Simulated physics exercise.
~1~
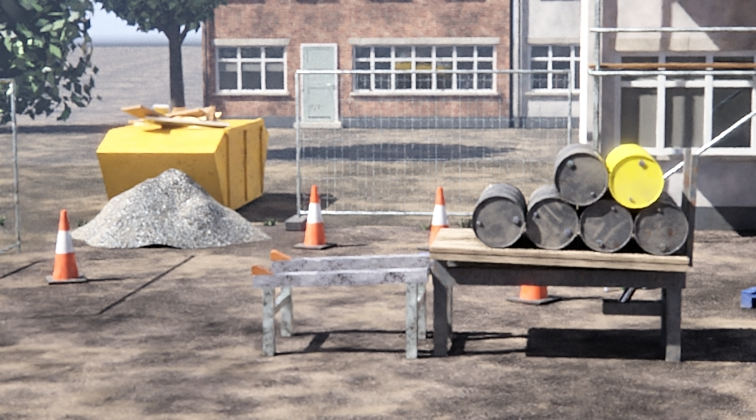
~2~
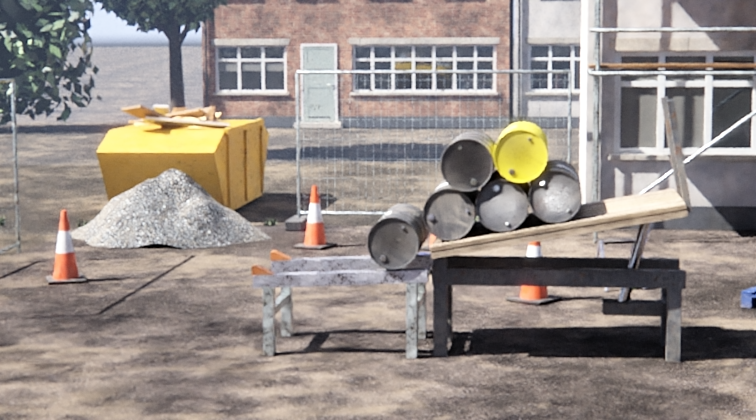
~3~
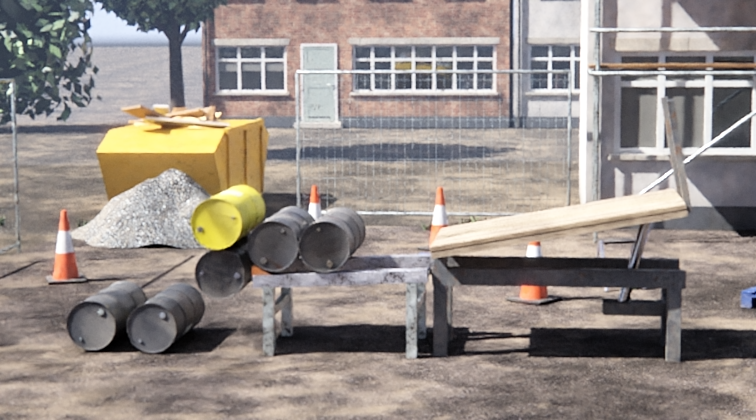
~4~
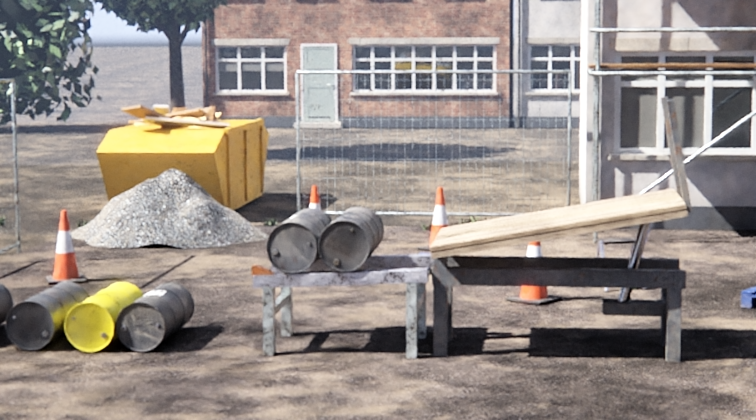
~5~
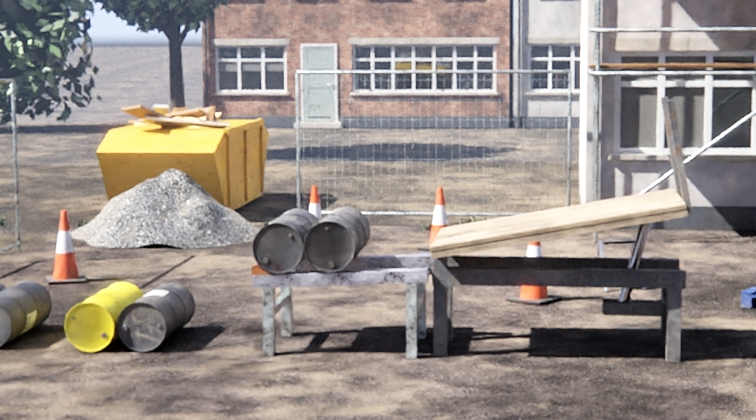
A fenced building yard in front of a brick building is seen from the side, with a yellow skip, a heap of gravel and orange cones behind. On the right, five dark drums and a yellow one sit stacked on a wooden deck, beside a lower metal rack to the left. The deck tilts up at its right end, and the drums roll left onto the rack. Several pass over its far end, the yellow one among them, and drop to the ground. Two dark drums stay on the rack, while the yellow drum rests on the ground at left among dark ones.
